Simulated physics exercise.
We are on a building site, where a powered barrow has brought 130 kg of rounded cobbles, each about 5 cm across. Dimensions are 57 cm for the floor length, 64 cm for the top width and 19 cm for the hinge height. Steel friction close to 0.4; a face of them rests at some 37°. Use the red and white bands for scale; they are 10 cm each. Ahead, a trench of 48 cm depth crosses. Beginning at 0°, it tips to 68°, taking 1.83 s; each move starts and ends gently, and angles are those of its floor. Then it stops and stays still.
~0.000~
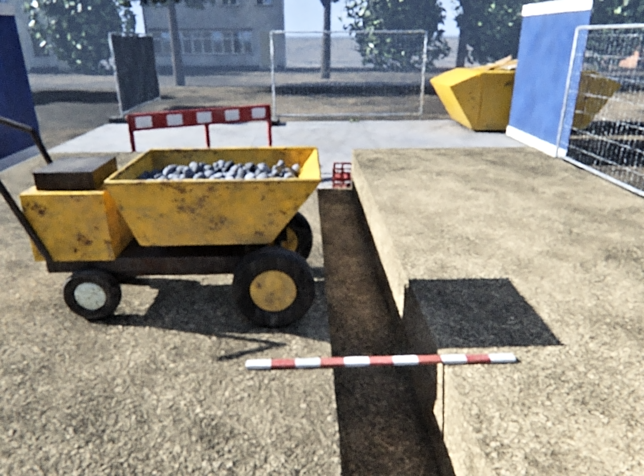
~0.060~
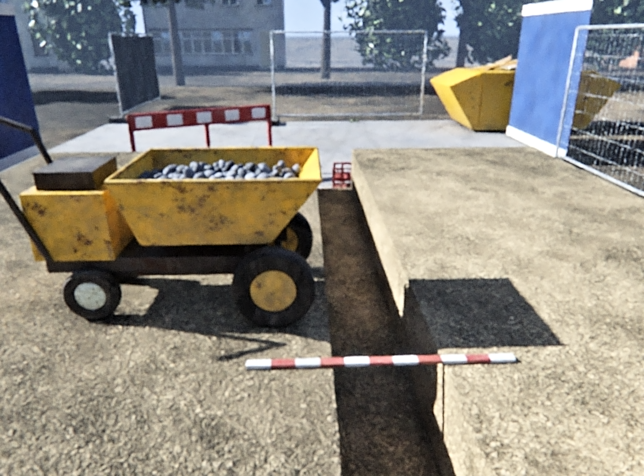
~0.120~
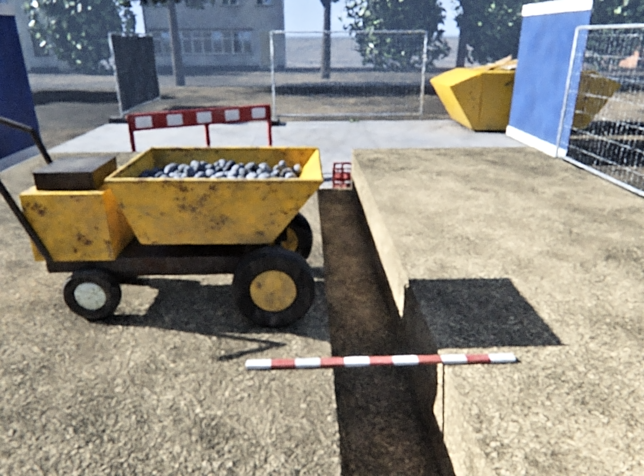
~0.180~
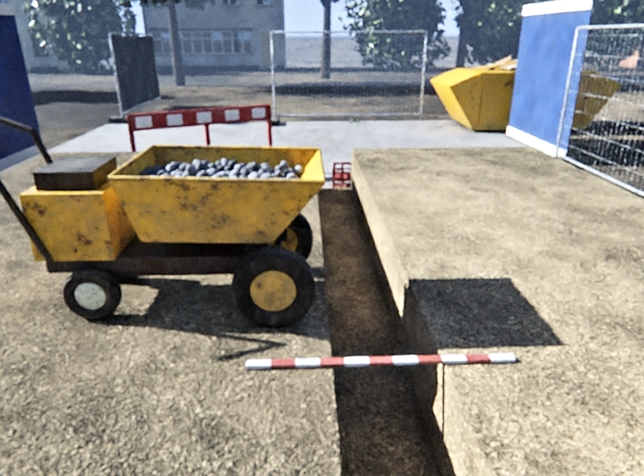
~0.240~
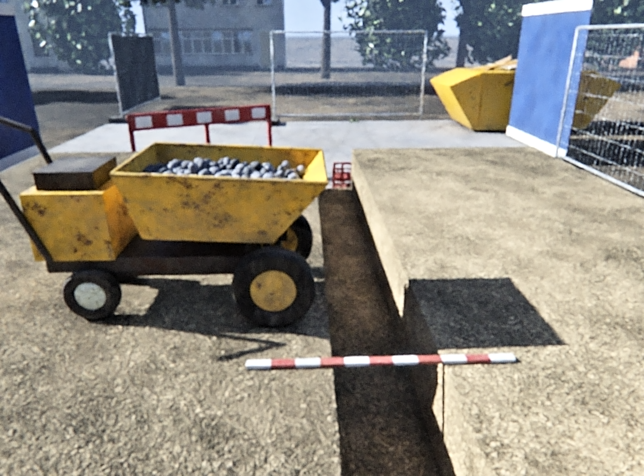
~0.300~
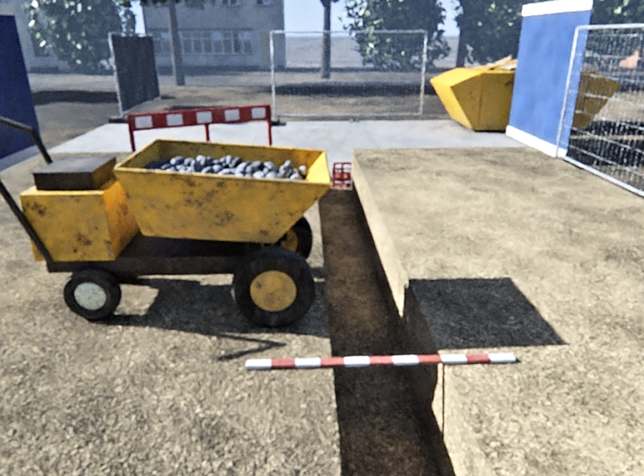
The video shows a yellow powered barrow loaded with rounded grey stones standing beside a narrow trench on a building site, its tray tilting slightly toward the right while the wheels and the red-and-white striped pole stay still.
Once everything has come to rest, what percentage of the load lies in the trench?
66 %.
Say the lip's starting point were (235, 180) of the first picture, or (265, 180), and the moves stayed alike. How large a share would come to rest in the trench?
About 100 per cent from the first spot, about 100 from the second.
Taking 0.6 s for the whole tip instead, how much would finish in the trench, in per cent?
I'd put it at roughly 45 per cent.
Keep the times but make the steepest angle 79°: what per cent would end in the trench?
Roughly 65 per cent would end in the trench.
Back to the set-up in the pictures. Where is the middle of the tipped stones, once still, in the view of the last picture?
The stones end up centred near (396, 351).
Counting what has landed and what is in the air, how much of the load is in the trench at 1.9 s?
By that point it's something like 15 in a hundred.
After 1.4 s the floor is at 57°; 100 % in the tray; the foremost stones are at (386, 237).
After 1.9 s the floor is at 68°; 64 % in the tray, 17 % in the trench, 19 % past the trench; the foremost stones are at (475, 284).
After 2.3 s the floor is at 68°; 35 % in the tray, 31 % in the trench, 35 % past the trench; the foremost stones are at (530, 287).
After 4.2 s the floor is at 68°; 0 % in the tray, 66 % in the trench, 34 % past the trench; the foremost stones are at (566, 294).
